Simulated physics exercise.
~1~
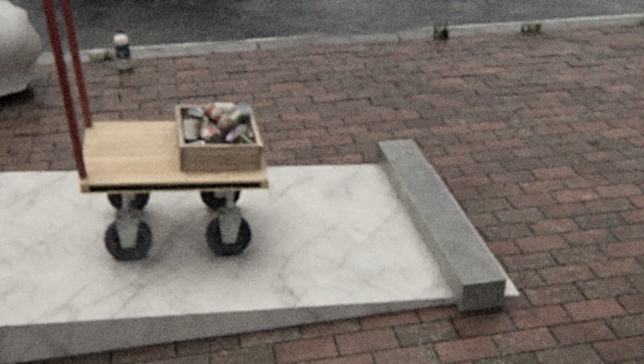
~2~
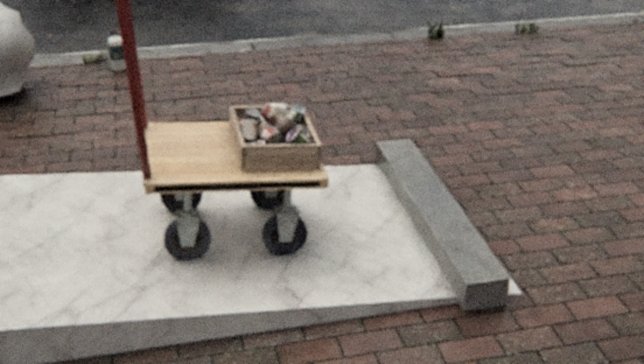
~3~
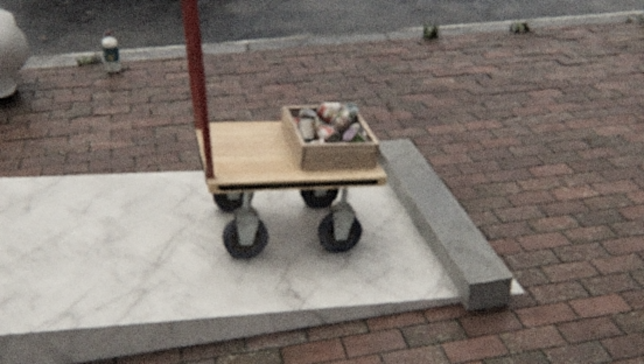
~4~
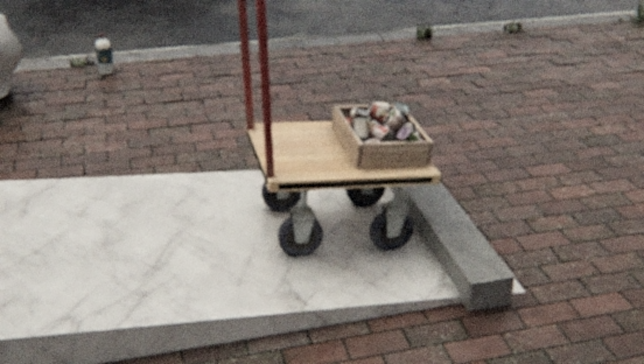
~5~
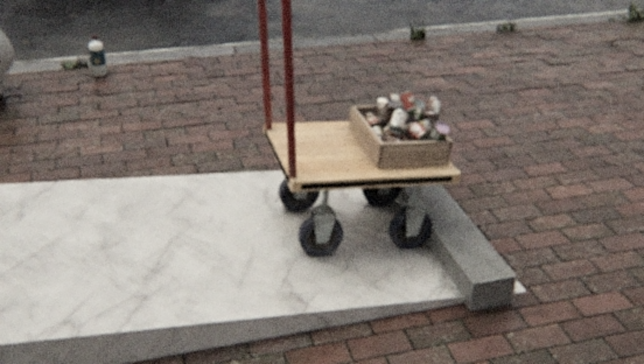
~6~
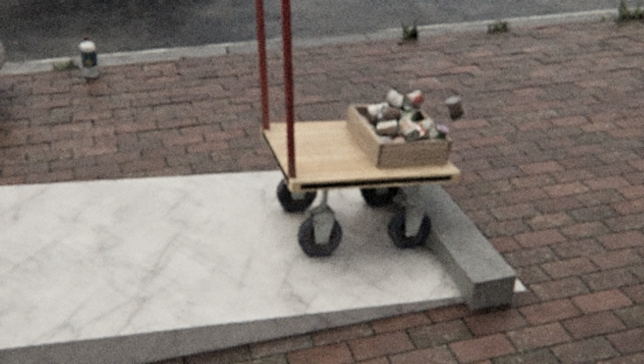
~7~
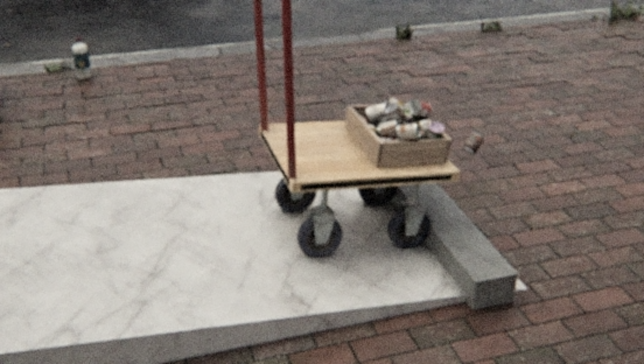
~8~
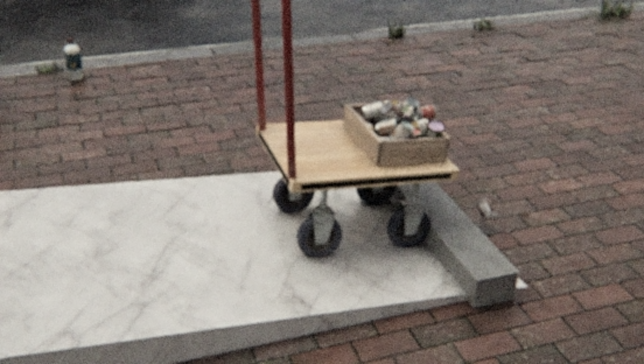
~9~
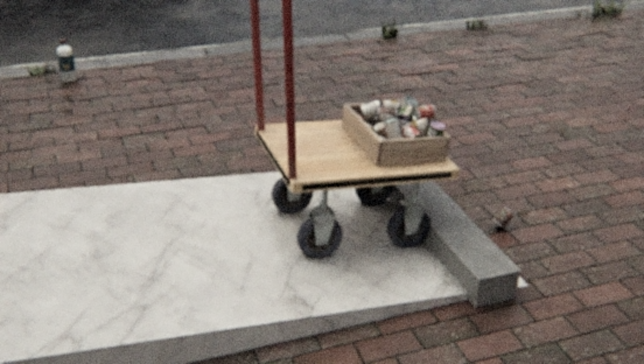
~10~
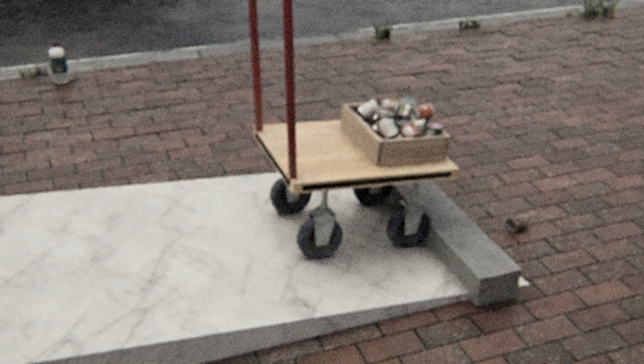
Flat cart with a wooden tub of small tins rolling right down a ramp, stopping at a kerb, one tin tumbling onto bricks.
